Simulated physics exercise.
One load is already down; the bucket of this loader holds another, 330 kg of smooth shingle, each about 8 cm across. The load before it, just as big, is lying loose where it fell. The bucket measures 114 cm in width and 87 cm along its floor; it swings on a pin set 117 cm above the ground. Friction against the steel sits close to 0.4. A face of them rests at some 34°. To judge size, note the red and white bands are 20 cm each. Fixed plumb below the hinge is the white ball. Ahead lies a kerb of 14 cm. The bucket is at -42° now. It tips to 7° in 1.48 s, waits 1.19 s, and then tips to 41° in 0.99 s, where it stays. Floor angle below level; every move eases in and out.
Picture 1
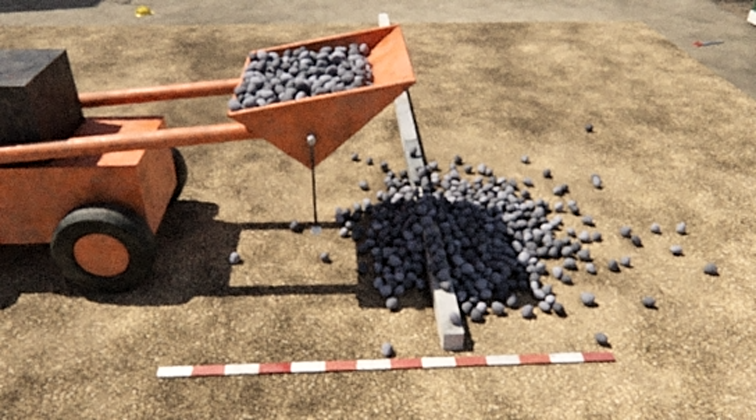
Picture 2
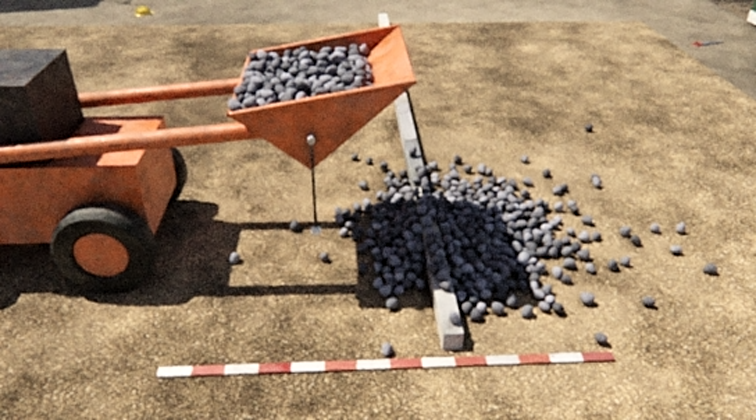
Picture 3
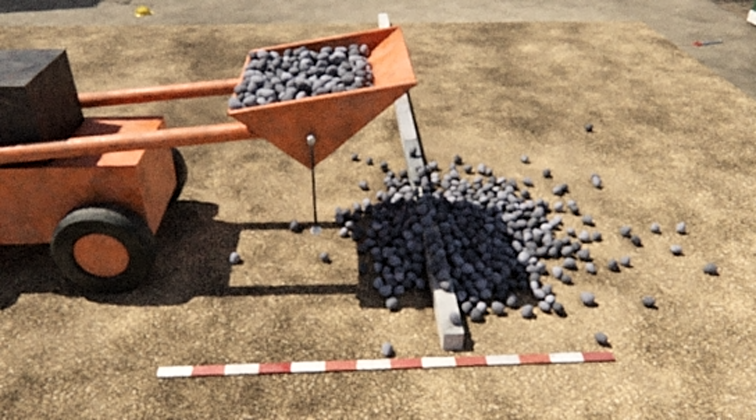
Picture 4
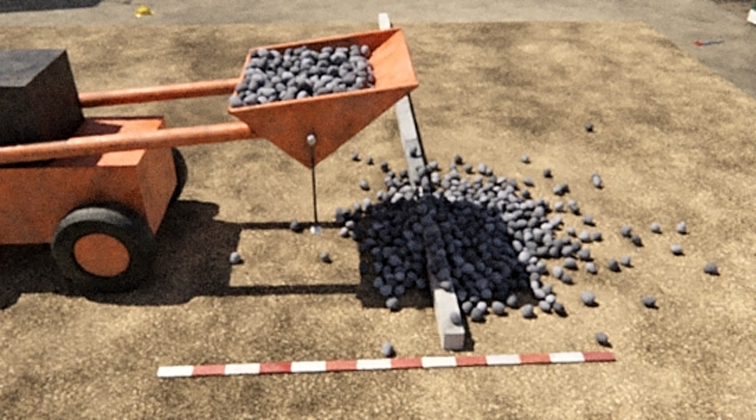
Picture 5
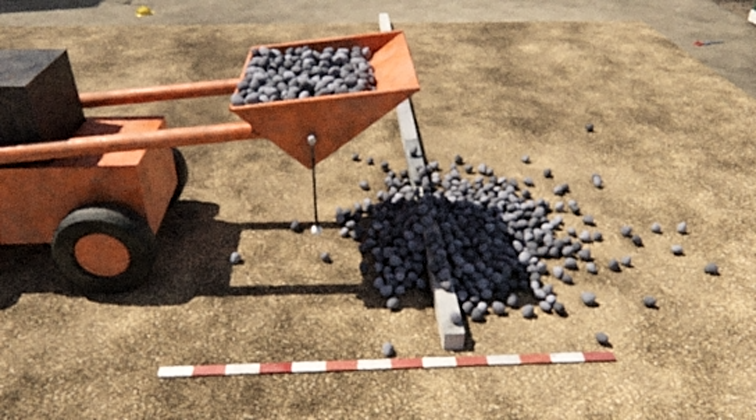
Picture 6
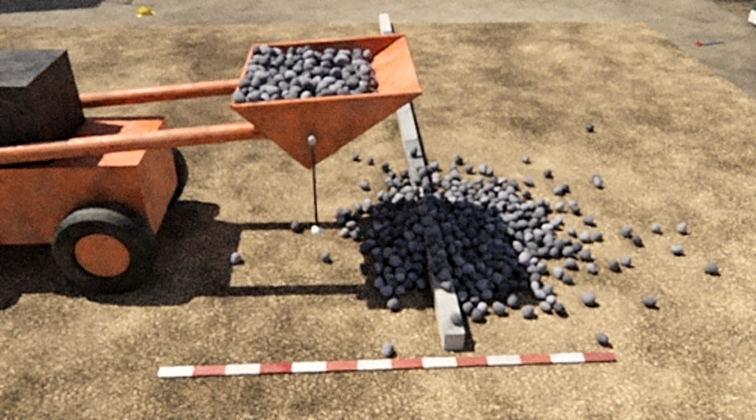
On a patch of bare, sandy ground, an orange loader stood still beside a loose heap of grey stones lying across a kerb, while its full bucket tilted very slightly forward, the right-hand lip dipping a little.
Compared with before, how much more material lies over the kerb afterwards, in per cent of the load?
Some 43 per cent of a load more.
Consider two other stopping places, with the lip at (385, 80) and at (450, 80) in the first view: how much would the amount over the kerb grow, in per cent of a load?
Case one about 10 %, case two about 75 %.
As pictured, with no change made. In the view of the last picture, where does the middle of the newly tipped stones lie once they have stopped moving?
Their middle rests near (424, 221).
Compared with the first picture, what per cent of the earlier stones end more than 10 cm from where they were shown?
Roughly 10 % of them.
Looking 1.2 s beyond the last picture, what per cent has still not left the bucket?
Close to 100 in a hundred.
Then, 0.8 s after the last picture the floor is at -1°; in per cent of one load, 100 in the bucket, 33 on this side of the kerb, 67 over the kerb; the foremost stones are at (639, 208).
Then, 1.2 s after the last picture the floor is at 7°; in per cent of one load, 100 in the bucket, 33 on this side of the kerb, 67 over the kerb; the foremost stones are at (639, 208).
Then, 3.8 s after the last picture the floor is at 41°; in per cent of one load, 0 in the bucket, 92 on this side of the kerb, 108 over the kerb; the foremost stones are at (639, 208).
Then, 6.4 s after the last picture the floor is at 41°; in per cent of one load, 0 in the bucket, 89 on this side of the kerb, 111 over the kerb; the foremost stones are at (639, 208). Net gain over the kerb, 43.
